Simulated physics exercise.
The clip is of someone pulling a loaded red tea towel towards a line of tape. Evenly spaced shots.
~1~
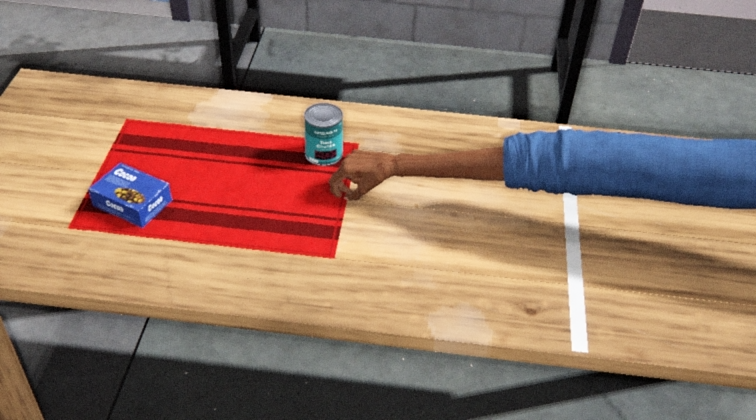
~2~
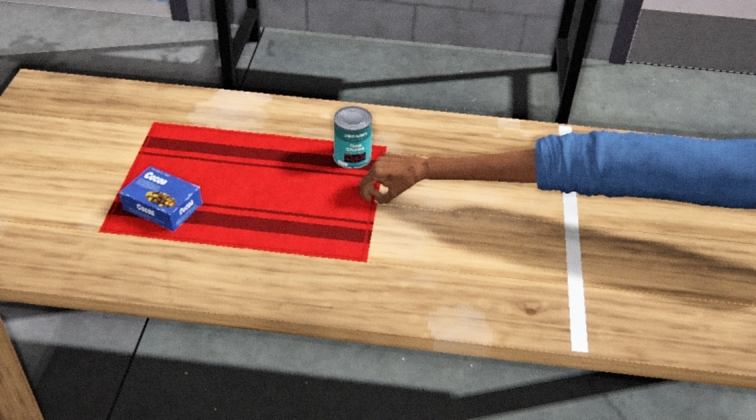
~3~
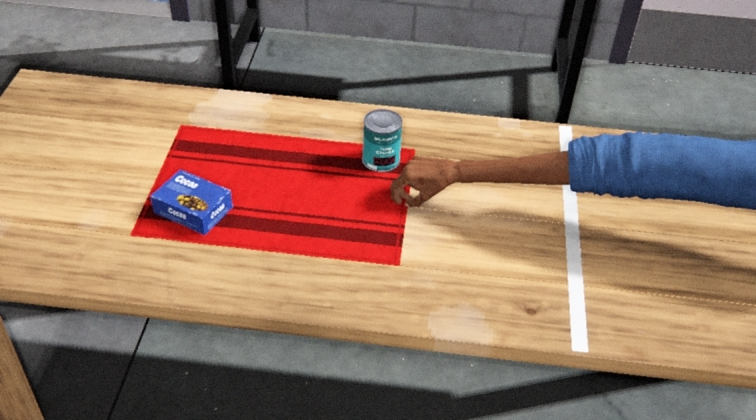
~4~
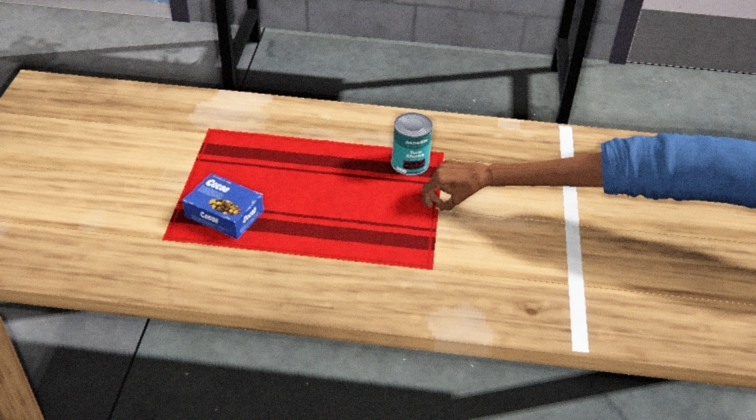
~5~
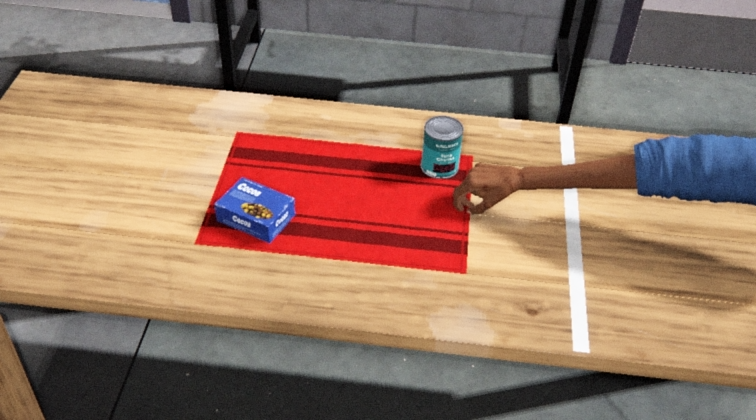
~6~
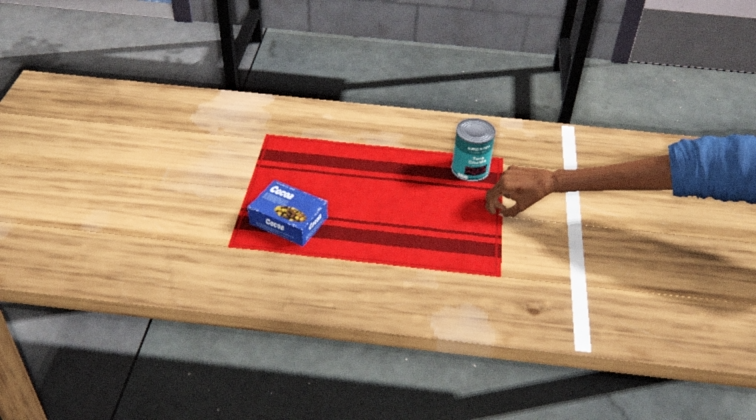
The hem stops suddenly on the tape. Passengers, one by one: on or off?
Turquoise tin - off. Blue packet - on.
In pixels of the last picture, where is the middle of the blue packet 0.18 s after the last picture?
Close to pixel (395, 224).
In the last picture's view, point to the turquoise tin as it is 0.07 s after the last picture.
Approx. location: (515, 154).
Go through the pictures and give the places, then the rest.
Tea towel end (334, 259); turquoise tin (324, 114); blue packet (129, 186); tape (579, 329), in the first frame.
Tea towel end (367, 263), far hem (99, 232); blue packet (160, 189), in the second frame.
Tea towel end (400, 266); turquoise tin (383, 121), in the third frame.
Tea towel end (433, 270), far hem (162, 240); blue packet (223, 197), in the fourth frame.
Tea towel end (466, 274); turquoise tin (444, 127), in the fifth frame.
Tea towel end (501, 277), far hem (228, 247); turquoise tin (476, 130); blue packet (288, 203); tape (582, 329), in the sixth frame.
Then, 0.07 s on from there, hem short of the tape; turquoise tin on the cloth near (515, 154); blue packet on the cloth near (333, 217).
Then, 0.18 s on from there, hem at the tape; turquoise tin ahead of the hem near (574, 160); blue packet on the cloth near (395, 224).
In the end, hem at the tape; turquoise tin ahead of the hem near (634, 168); blue packet on the cloth near (445, 229). The turquoise tin leaves the cloth and the blue packet stays on the cloth.
